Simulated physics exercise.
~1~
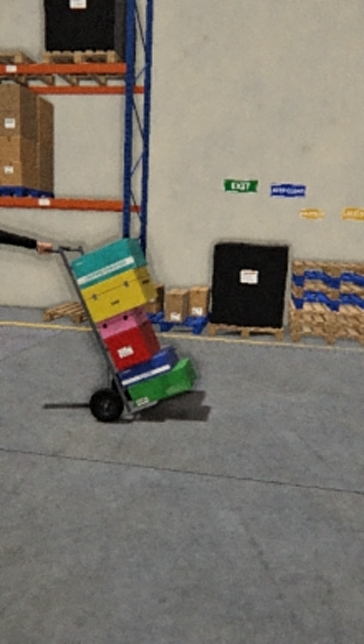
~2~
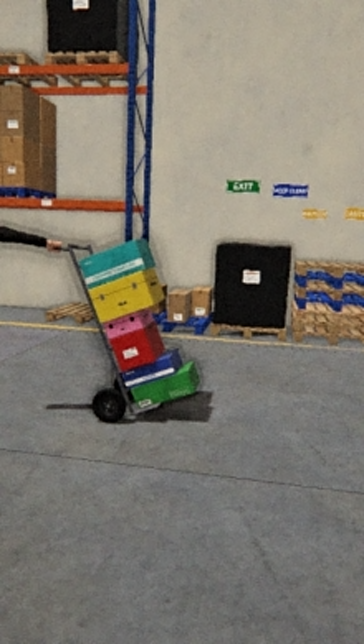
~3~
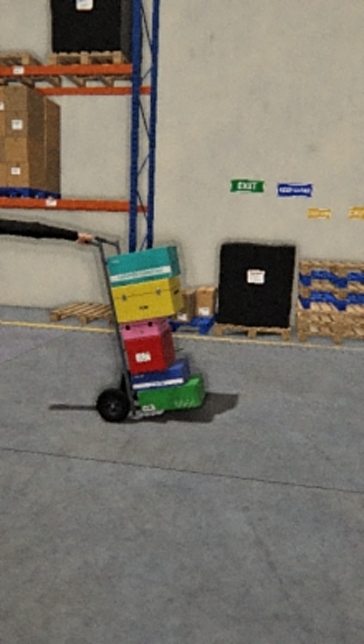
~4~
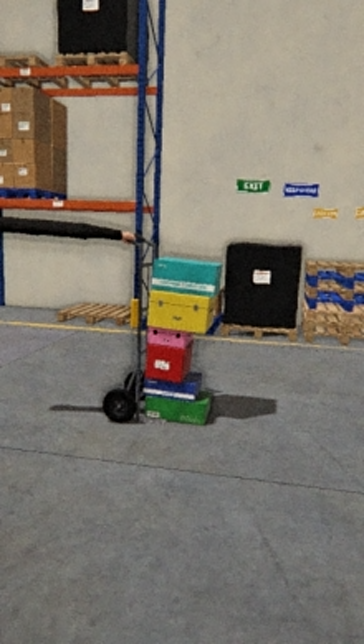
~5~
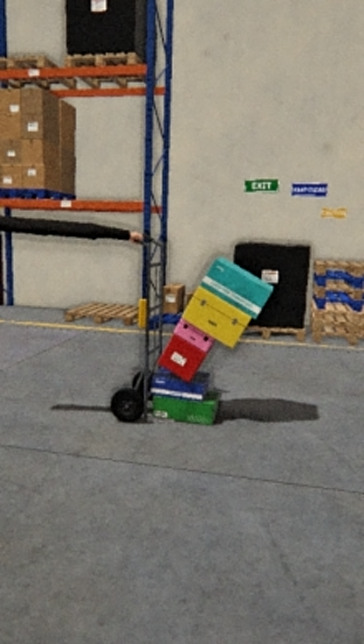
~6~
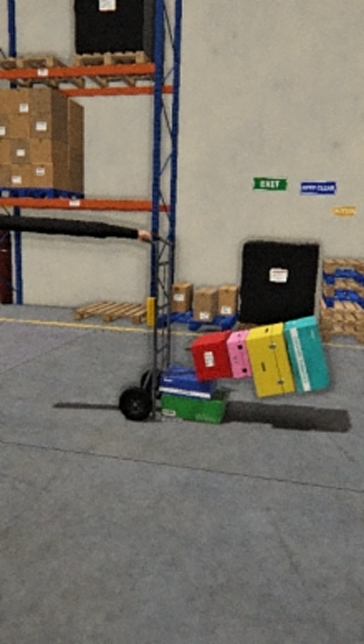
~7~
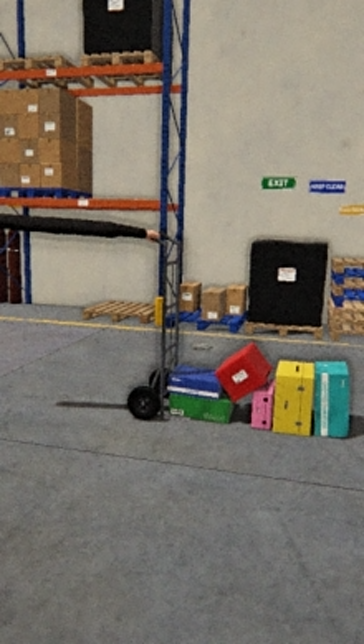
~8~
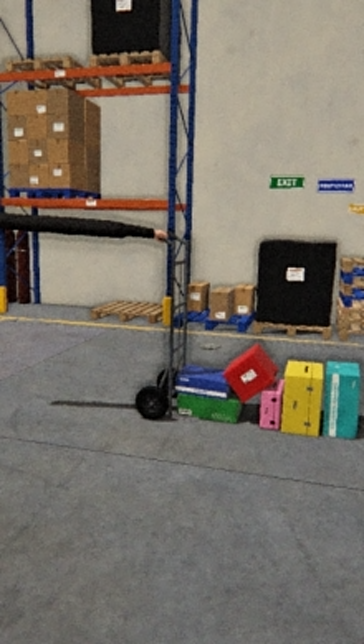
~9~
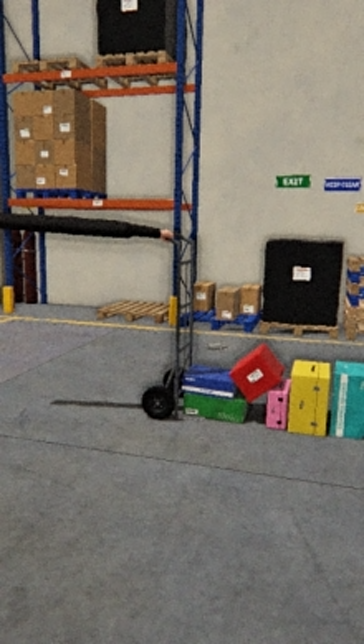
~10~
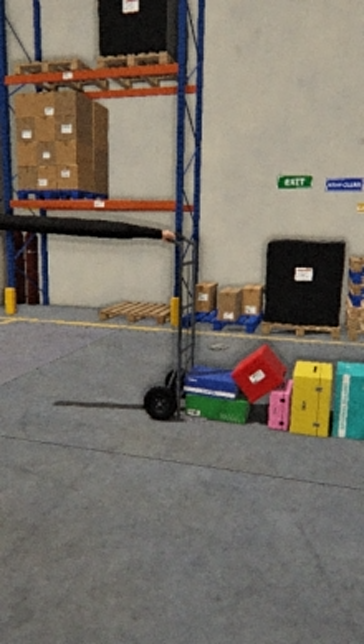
A dark-sleeved arm reaches in from the left, holding a two-wheeled hand truck in a warehouse seen from the side, with racking, pallets and a pale wall behind. The leaning truck carries a stack of turquoise, yellow, pink, red, blue and green boxes and cases. The arm swings the truck forward until it stands upright and stops. The upper four items keep tipping and topple to the right. The pink, yellow and turquoise ones end in a row on the floor, while the red one rests tilted against the blue and green boxes, still stacked at the truck.
